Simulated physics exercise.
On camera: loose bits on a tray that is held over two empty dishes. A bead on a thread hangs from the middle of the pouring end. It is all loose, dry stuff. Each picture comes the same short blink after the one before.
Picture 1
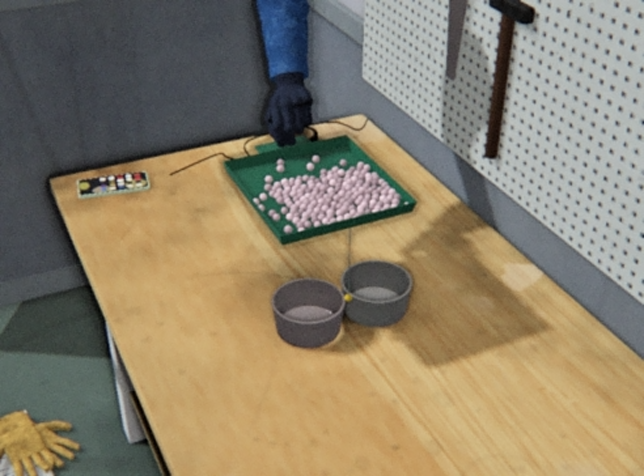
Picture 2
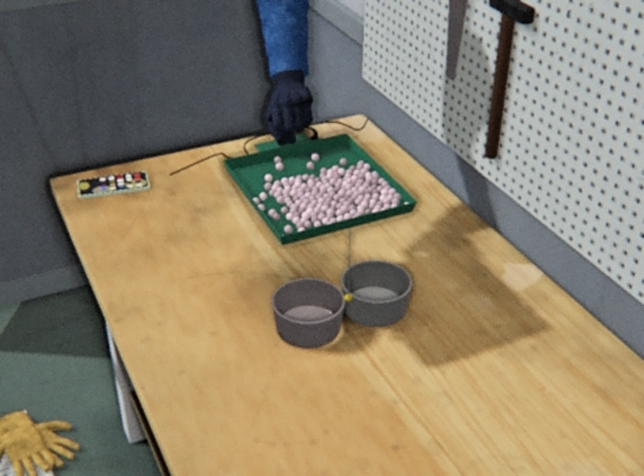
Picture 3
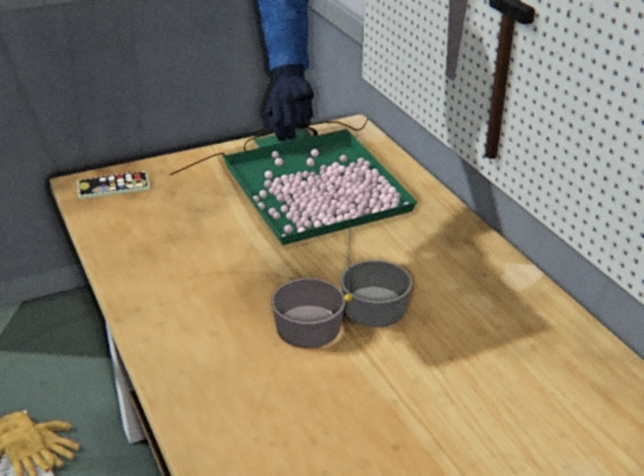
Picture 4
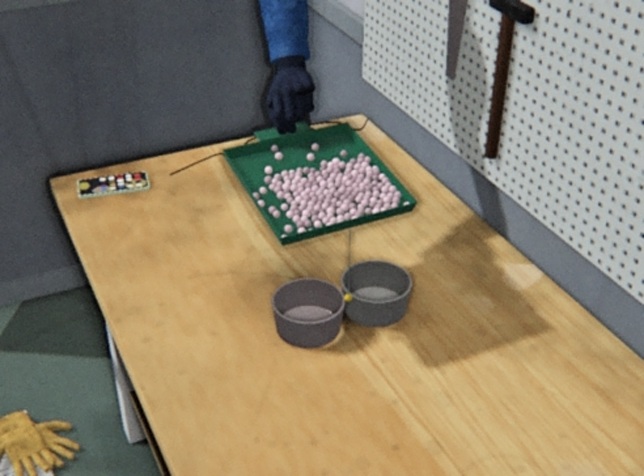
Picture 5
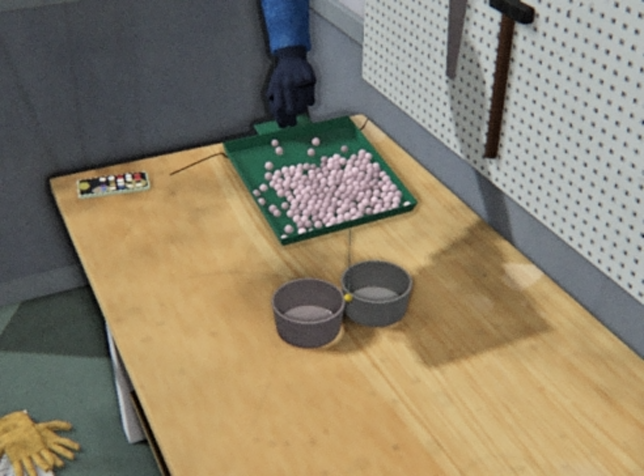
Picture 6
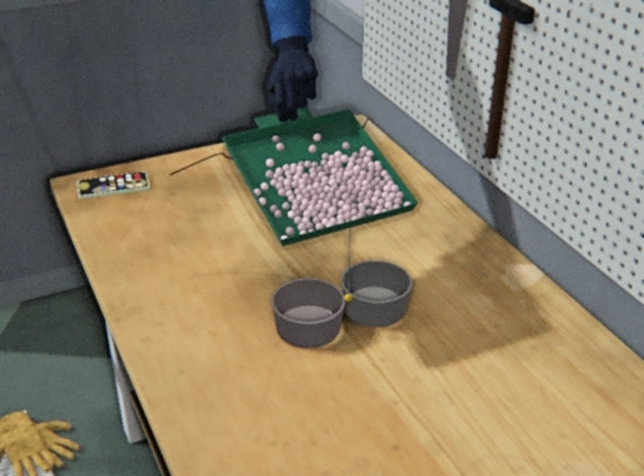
A dark-gloved hand in a blue sleeve slowly raises the back of a green tray above a pale wooden workbench, seen from a fixed, high angle beside a white pegboard. The tray holds a heap of small pale pink balls, with two empty grey dishes and a yellow bead below, a small box at left and yellow gloves lower left. The tray tilts slightly towards the dishes, while the pink heap barely shifts.
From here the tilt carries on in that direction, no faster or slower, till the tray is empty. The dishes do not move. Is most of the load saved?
The two hold under half of the load.
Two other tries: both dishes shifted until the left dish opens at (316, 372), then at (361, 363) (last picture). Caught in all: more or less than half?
First below a half, then under half.
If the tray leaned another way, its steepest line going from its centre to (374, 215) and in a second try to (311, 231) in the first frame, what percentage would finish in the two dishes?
Roughly 10 per cent, and 0 per cent.
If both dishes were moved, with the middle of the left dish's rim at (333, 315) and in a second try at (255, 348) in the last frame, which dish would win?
In turn: The left dish; right.
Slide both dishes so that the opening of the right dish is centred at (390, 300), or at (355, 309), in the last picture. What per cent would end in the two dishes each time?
Near 50 % and 40 %.
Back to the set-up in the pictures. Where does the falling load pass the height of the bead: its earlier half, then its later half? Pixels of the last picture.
Early half (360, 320), late half (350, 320).
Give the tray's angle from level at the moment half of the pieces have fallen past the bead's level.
Around 85° of tilt.
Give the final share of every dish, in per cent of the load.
Left dish: 0 %, right dish: 0 %.
Soon, tray tipped steeply; nearly all on the tray; a stray few in the air.
A while on, tray tipped right over; a small part on the tray; a stray few in the right dish; most outside both; a small part in the air.
Towards the end, tray tipped past a quarter turn; a stray few in the left dish; nearly all outside both.
Finally, tray tipped past a quarter turn; a stray few in the left dish; none in the right dish; nearly all outside both.
